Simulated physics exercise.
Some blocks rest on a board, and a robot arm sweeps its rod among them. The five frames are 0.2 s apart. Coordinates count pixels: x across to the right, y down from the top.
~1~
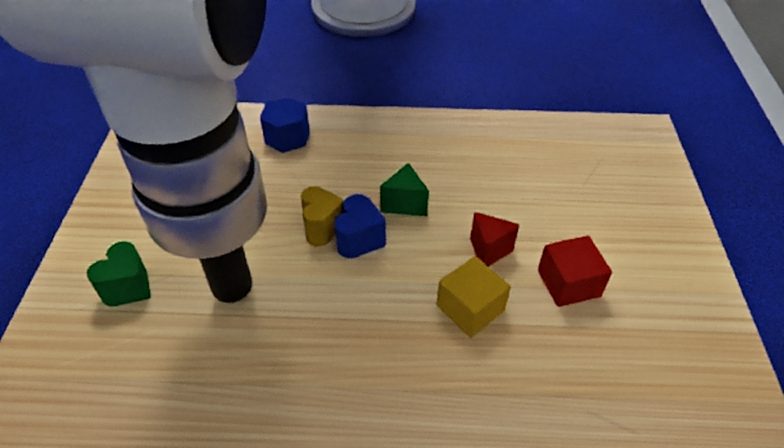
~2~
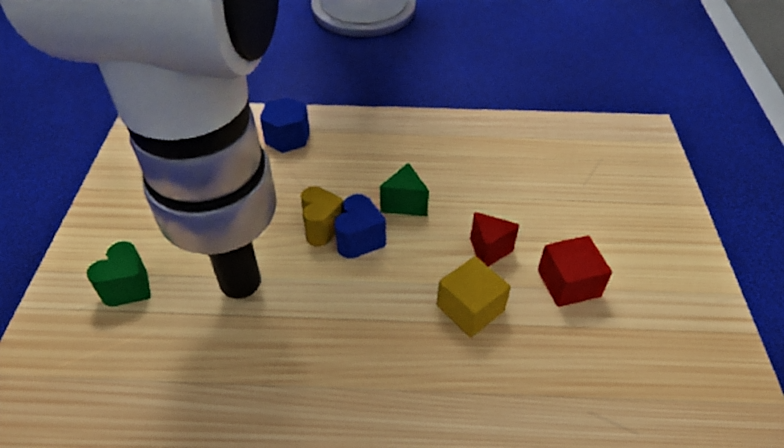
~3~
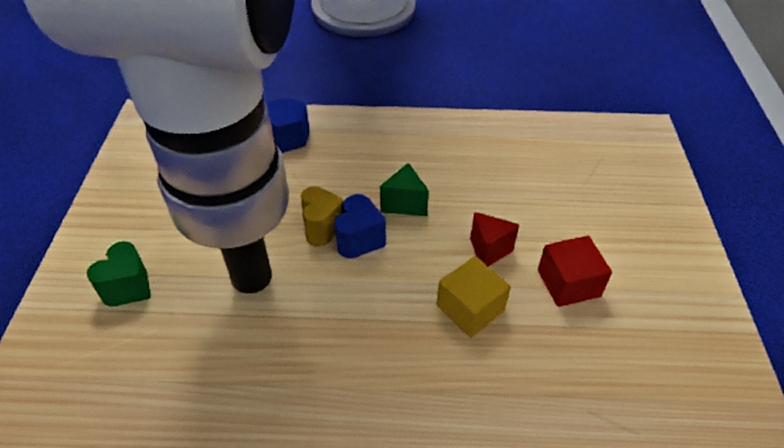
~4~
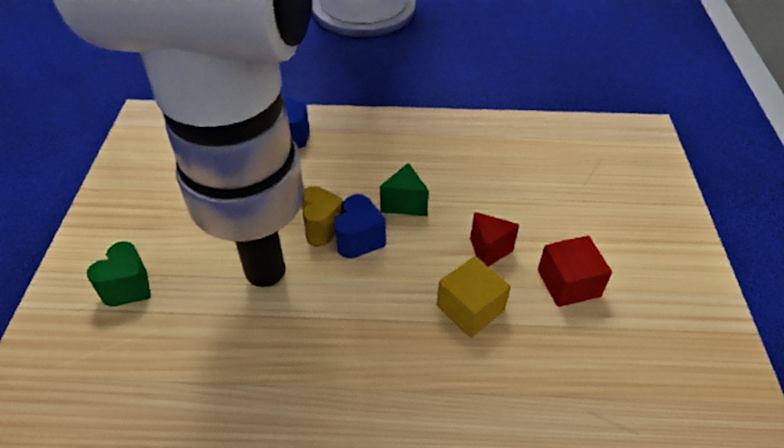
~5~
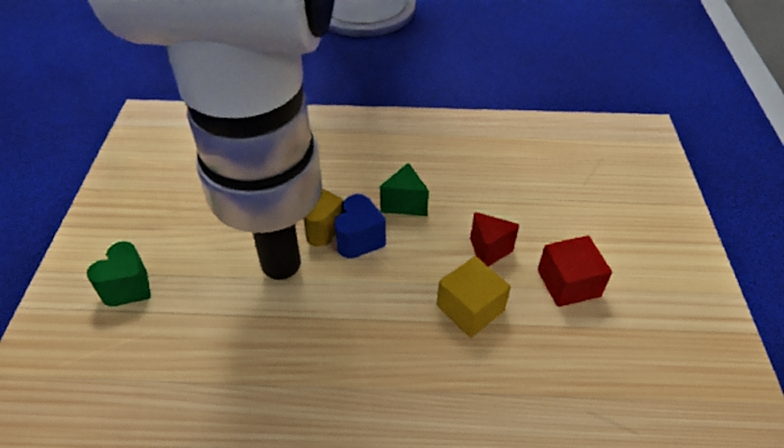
A robot arm slides its black rod slowly rightward across the board, touching no blocks.
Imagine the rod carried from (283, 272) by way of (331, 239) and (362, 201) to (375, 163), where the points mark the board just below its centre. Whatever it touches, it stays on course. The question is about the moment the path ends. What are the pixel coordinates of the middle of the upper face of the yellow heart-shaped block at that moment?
For the centre of its top, I'd go with (336, 155).
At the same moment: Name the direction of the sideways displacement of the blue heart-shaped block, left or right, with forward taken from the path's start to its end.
Out to the right.
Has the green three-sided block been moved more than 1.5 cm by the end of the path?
No - that is not the case.
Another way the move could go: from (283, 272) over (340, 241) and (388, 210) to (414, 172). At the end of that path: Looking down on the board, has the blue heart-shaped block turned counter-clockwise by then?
No - that is not the case.
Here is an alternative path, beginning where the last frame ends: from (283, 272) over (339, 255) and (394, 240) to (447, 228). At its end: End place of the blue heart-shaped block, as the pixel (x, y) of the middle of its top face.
It ends at (437, 178).
What follows on the original path. One third of the way, rod at (331, 232); yellow heart-shaped block at (331, 182), turned 40° anticlockwise; blue heart-shaped block at (372, 210).
Two thirds of the way, rod at (362, 194); yellow heart-shaped block at (336, 161); blue heart-shaped block at (382, 206), turned 15° clockwise.
At the end, rod at (375, 156); yellow heart-shaped block at (336, 155), turned 165° anticlockwise; blue heart-shaped block at (382, 206), turned 15° clockwise; green three-sided block unmoved.
